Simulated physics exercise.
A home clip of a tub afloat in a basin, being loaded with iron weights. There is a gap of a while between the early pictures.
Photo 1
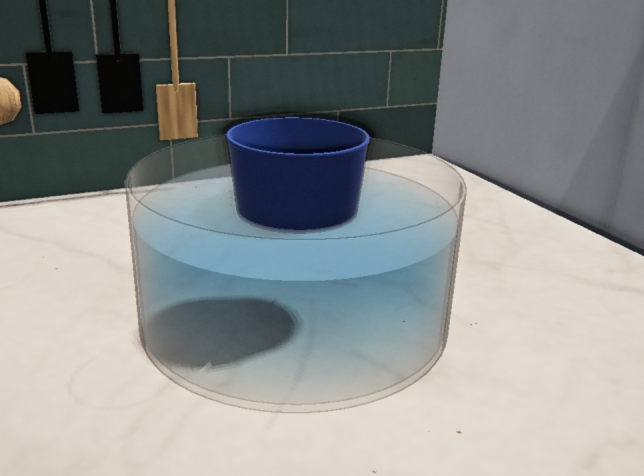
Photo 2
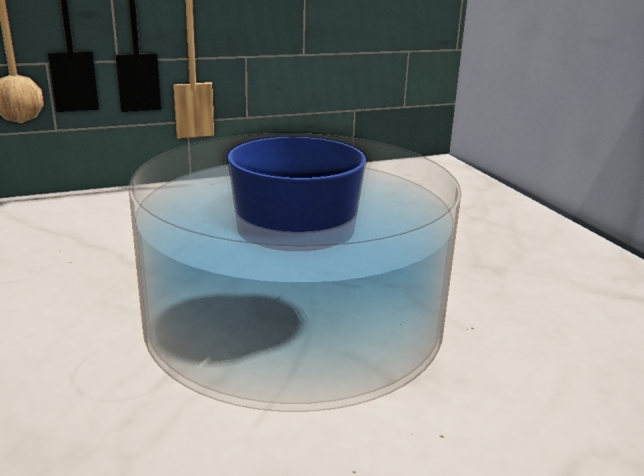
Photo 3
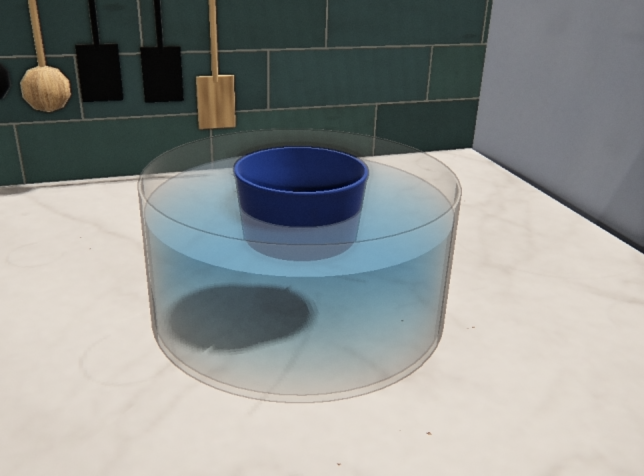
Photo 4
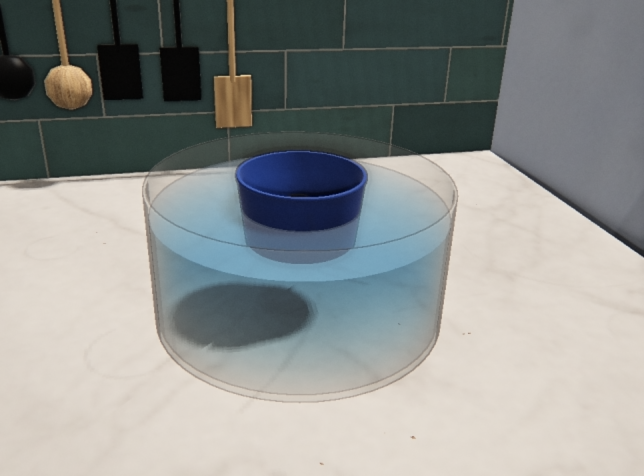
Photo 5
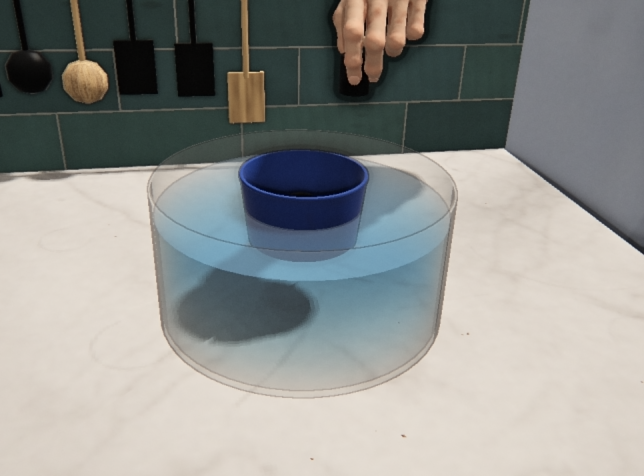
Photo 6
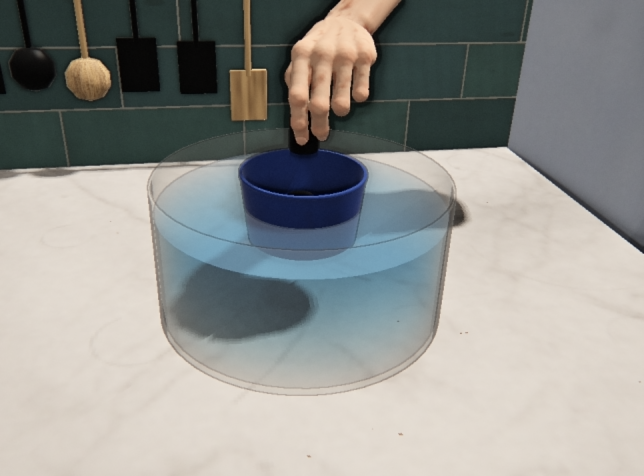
A blue tub floating in a clear basin of water sank lower, then stayed about level, and a hand came in from above and lowered a small dark object toward it.
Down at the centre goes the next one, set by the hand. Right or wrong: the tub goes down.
Wrong.
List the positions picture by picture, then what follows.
In the first frame, tub (298, 136) empty; most of its side above the surface.
In the second frame, tub (297, 158) with one aboard; about two thirds of its side above the surface.
In the third frame, tub (301, 170) with two aboard; about half of its side above the surface.
In the fourth frame, tub (302, 174) with two aboard; about half of its side above the surface.
In the fifth frame, tub (304, 174) with two aboard; about half of its side above the surface; the next iron weight in the hand at (355, 74).
In the sixth frame, tub (303, 172) with two aboard; about half of its side above the surface; the next iron weight in the hand at (304, 133).
A moment on, the iron weight is in and the tub dips.
Further on, it steadies; about a third of its side above the surface.
When it is over, the tub floats; about a third of its side above the surface.
